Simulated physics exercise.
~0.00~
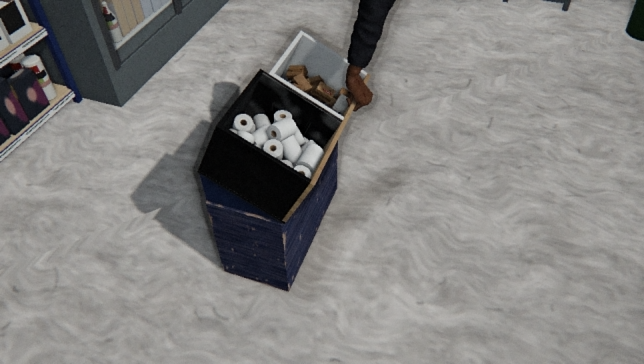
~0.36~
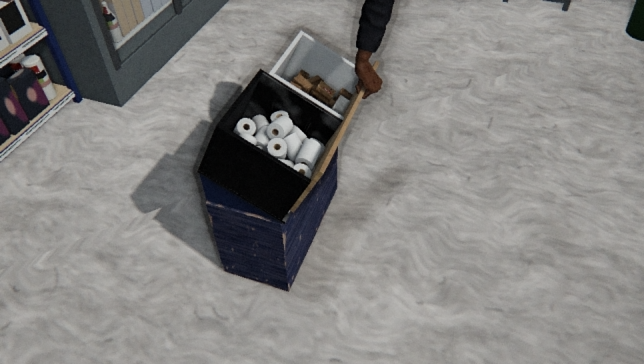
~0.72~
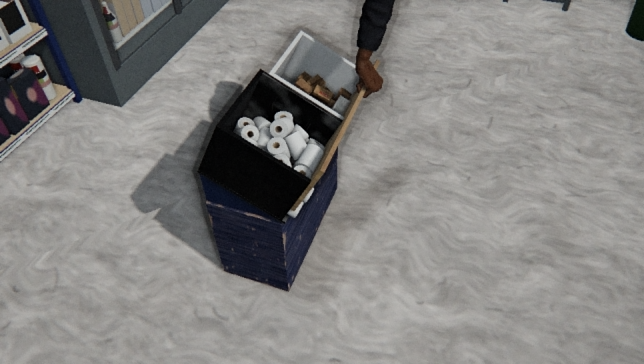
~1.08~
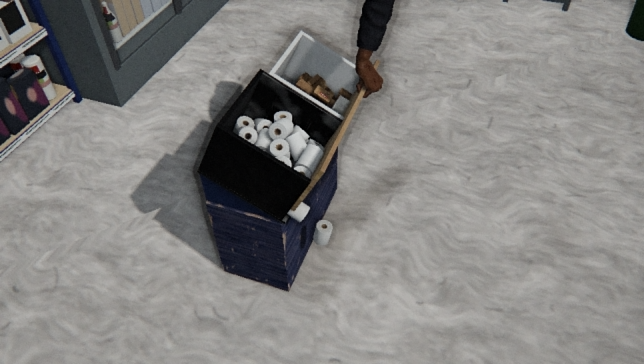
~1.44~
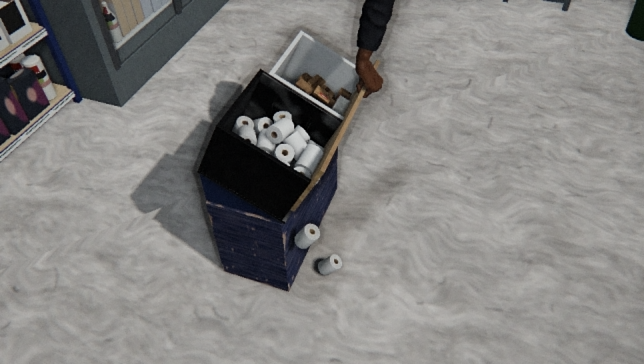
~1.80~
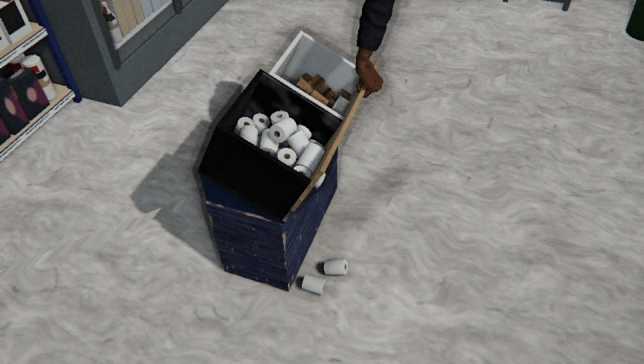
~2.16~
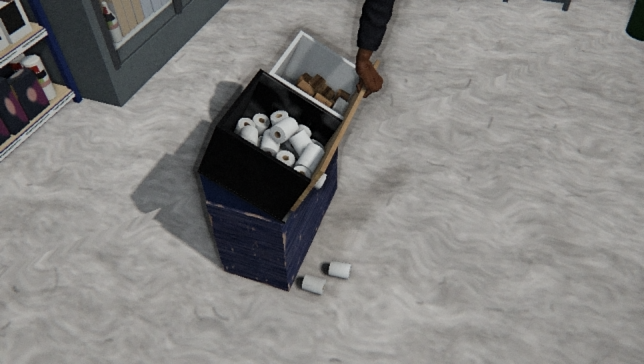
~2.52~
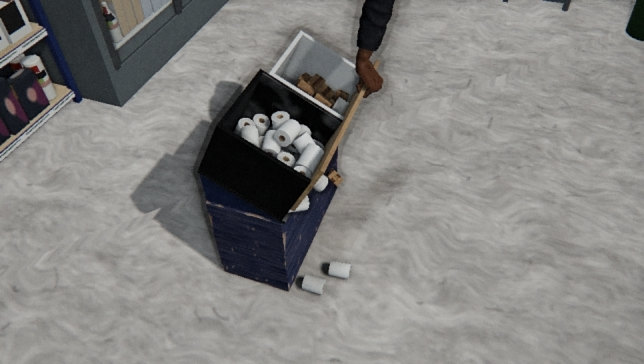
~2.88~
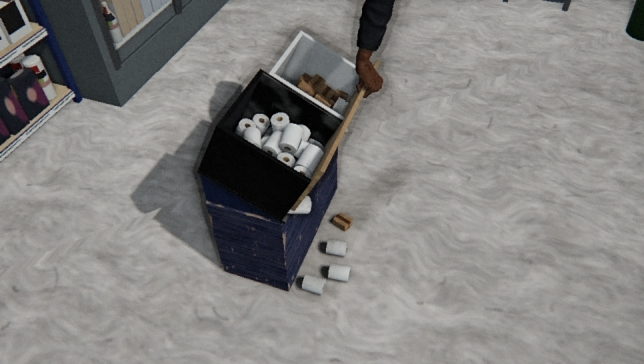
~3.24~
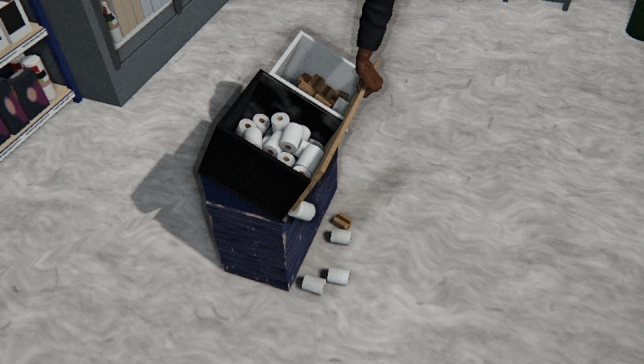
A dark blue bin with a black hopper full of white paper rolls stands on a pale, streaked floor, seen from above, with a white hopper of small brown parcels behind it. Shelves line the upper left, and a dark-sleeved arm reaches in from the top. The hand draws the long wooden gate slightly up and to the right, then holds it still. Two rolls slip out at the lower end, drop past the blue side and settle on the floor. A brown parcel follows, then another roll, both landing nearby, while most of the goods stay in the hoppers.
